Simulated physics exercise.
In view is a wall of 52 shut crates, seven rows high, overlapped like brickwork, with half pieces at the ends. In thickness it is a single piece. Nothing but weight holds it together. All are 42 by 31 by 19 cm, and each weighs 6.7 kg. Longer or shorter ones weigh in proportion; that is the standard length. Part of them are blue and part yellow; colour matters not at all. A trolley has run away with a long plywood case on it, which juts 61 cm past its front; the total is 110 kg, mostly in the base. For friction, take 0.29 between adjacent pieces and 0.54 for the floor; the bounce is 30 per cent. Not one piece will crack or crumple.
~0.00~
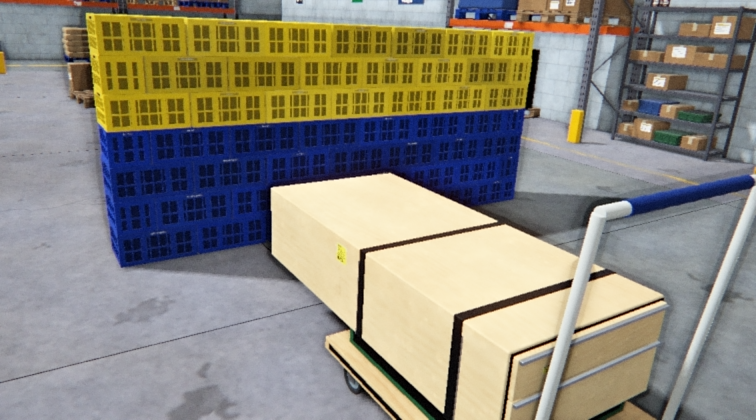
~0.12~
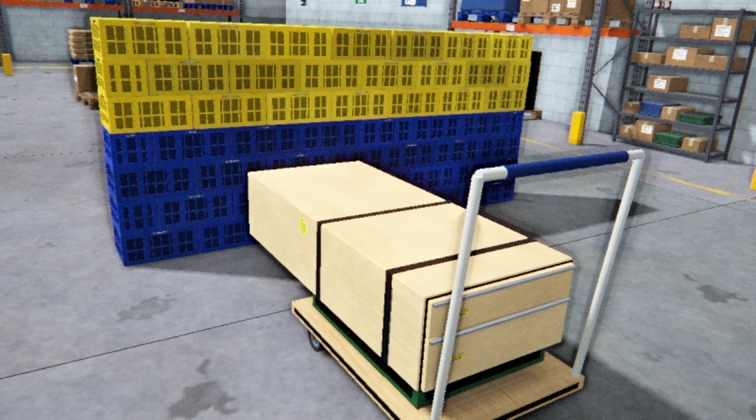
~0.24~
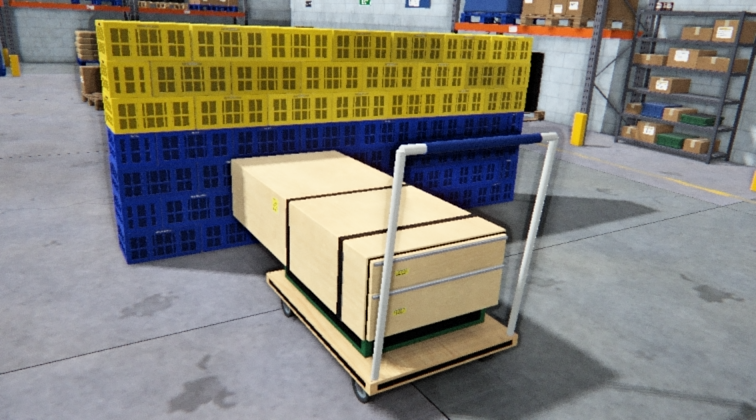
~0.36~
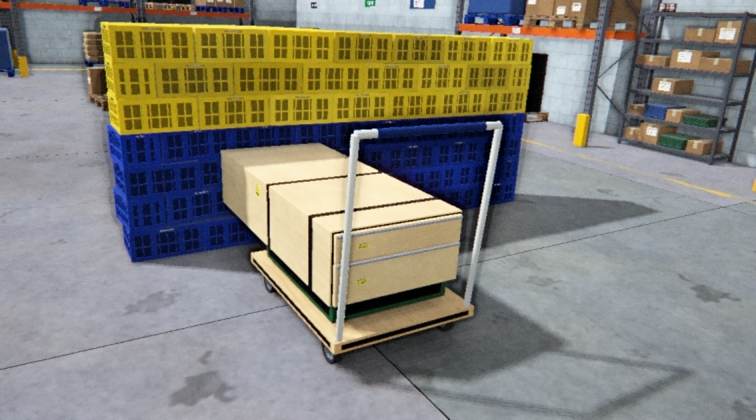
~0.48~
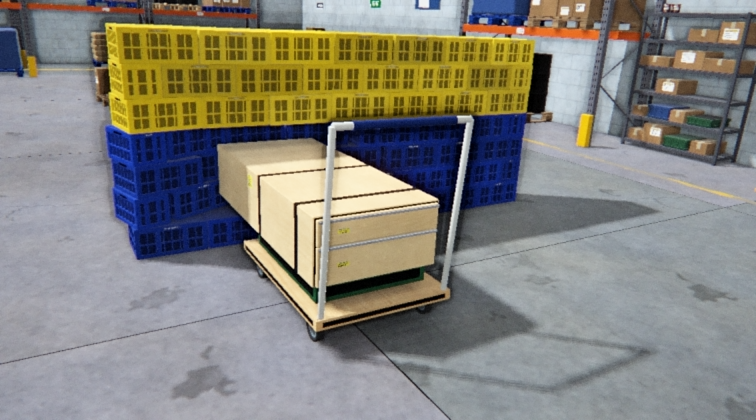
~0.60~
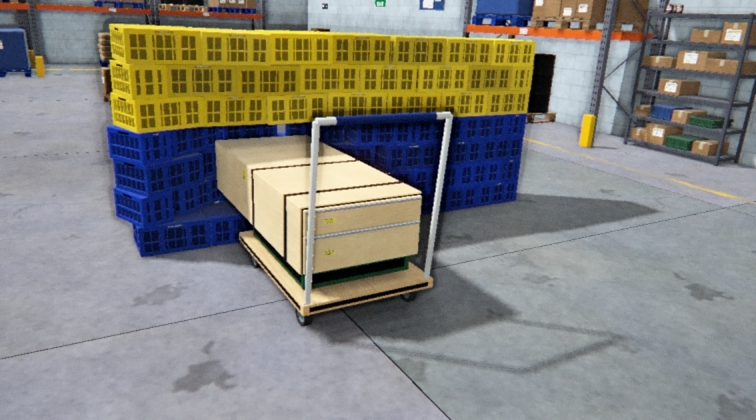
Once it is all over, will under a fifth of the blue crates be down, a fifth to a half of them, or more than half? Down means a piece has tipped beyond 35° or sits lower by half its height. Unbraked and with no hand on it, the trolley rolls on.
A fifth to a half.
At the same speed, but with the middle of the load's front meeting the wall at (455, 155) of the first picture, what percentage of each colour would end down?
Blue 30 %, yellow 40 %.
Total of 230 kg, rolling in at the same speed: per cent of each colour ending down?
You'd get blue 40 and yellow 80 percent.
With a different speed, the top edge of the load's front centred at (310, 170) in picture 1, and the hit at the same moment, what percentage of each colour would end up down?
Blue 0%, yellow 0%.
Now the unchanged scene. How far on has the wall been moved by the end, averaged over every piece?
Roughly 70 cm.
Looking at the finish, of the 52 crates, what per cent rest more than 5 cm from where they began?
55 in a hundred end up shifted.
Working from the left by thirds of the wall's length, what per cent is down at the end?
From the left: 80, then 70, then 10 percent.
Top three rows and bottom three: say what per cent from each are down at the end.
From above it's 80%, from below it's 30%.
After 1.04 s, load 53 cm past the wall's line, still rolling; 4 of the 30 blue crates down (4 of 52 in all colours); top blue crate unmoved; top yellow crate 10° from how it stood.
After 1.52 s, load 57 cm past the wall's line, stopped; 8 of the 30 blue crates down (22 of 52 in all colours); top blue crate unmoved; top yellow crate 35° from how it stood, 24 cm lower.
After 2.14 s, load 55 cm past the wall's line, stopped; 11 of the 30 blue crates down (28 of 52 in all colours); top blue crate unmoved; top yellow crate on its side.
In the end (3.6 s), load 55 cm past the wall's line, stopped; 11 of the 30 blue crates down (28 of 52 in all colours); top blue crate unmoved; top yellow crate 1.12 m lower. That is 37 per cent. From the last view, middles, top blue crate near (474, 124), top yellow crate near (303, 132).
